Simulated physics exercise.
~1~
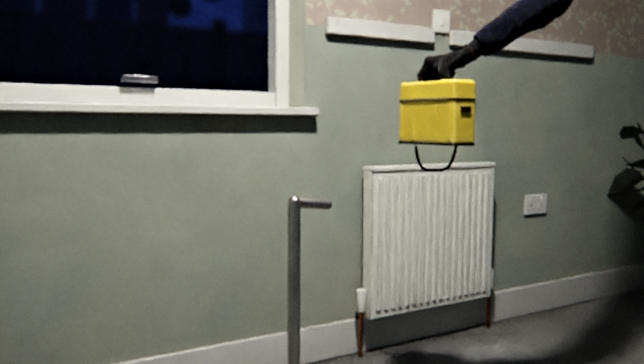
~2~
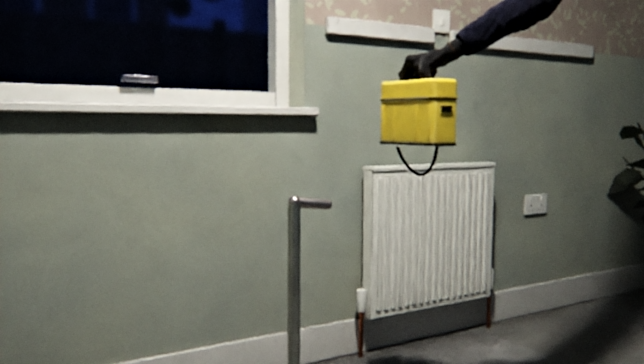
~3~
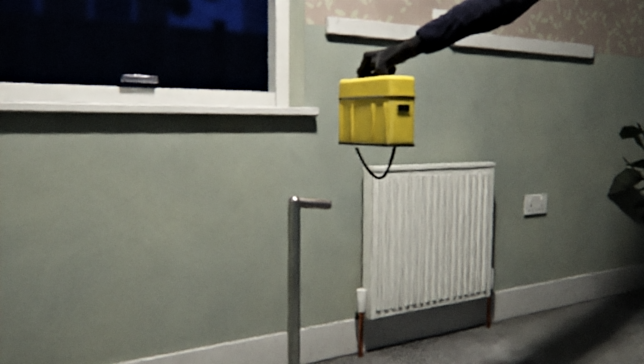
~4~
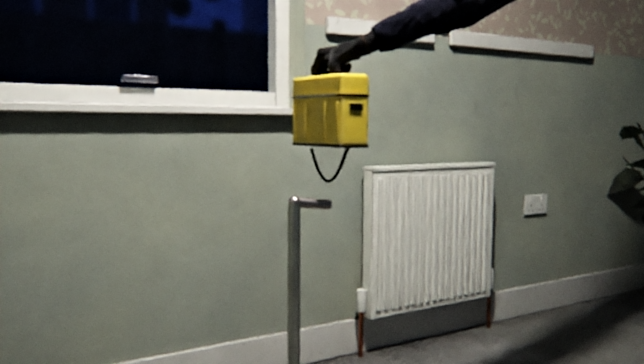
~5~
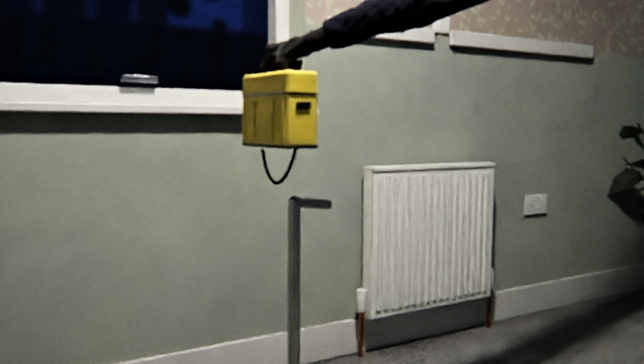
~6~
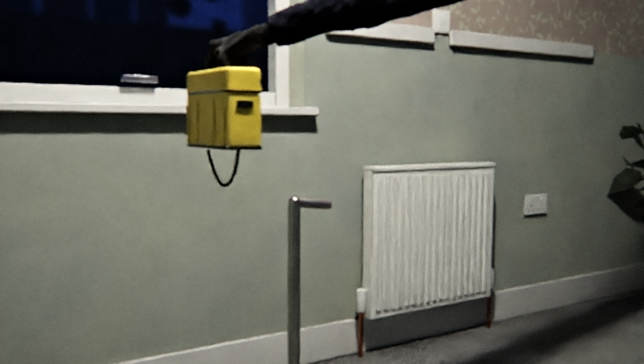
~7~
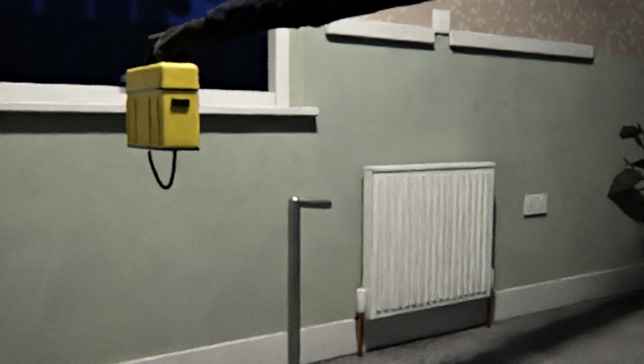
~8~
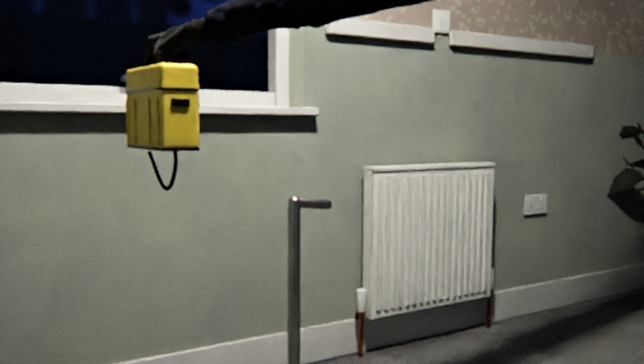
In a dim room with a radiator, a gloved hand carrying a yellow case leftward over a metal post, its hanging loop passing clear.
